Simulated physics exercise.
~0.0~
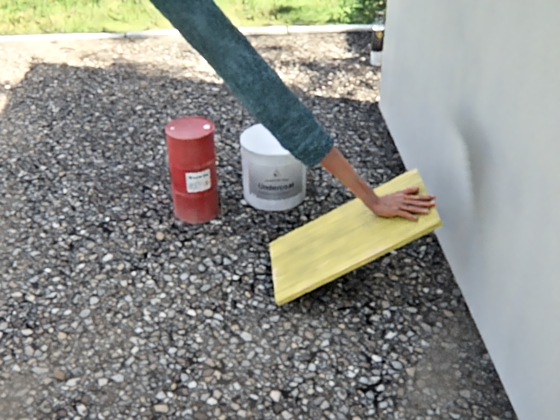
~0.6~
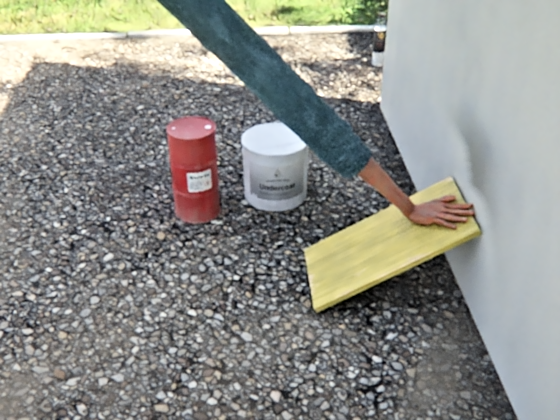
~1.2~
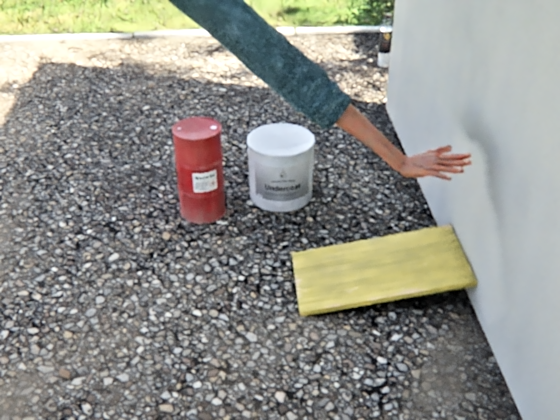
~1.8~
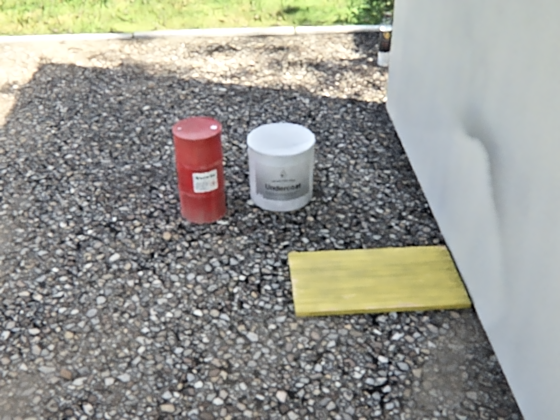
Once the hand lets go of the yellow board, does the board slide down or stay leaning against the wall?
The yellow board slides down and ends up lying flat on the pebbly floor at the foot of the wall.
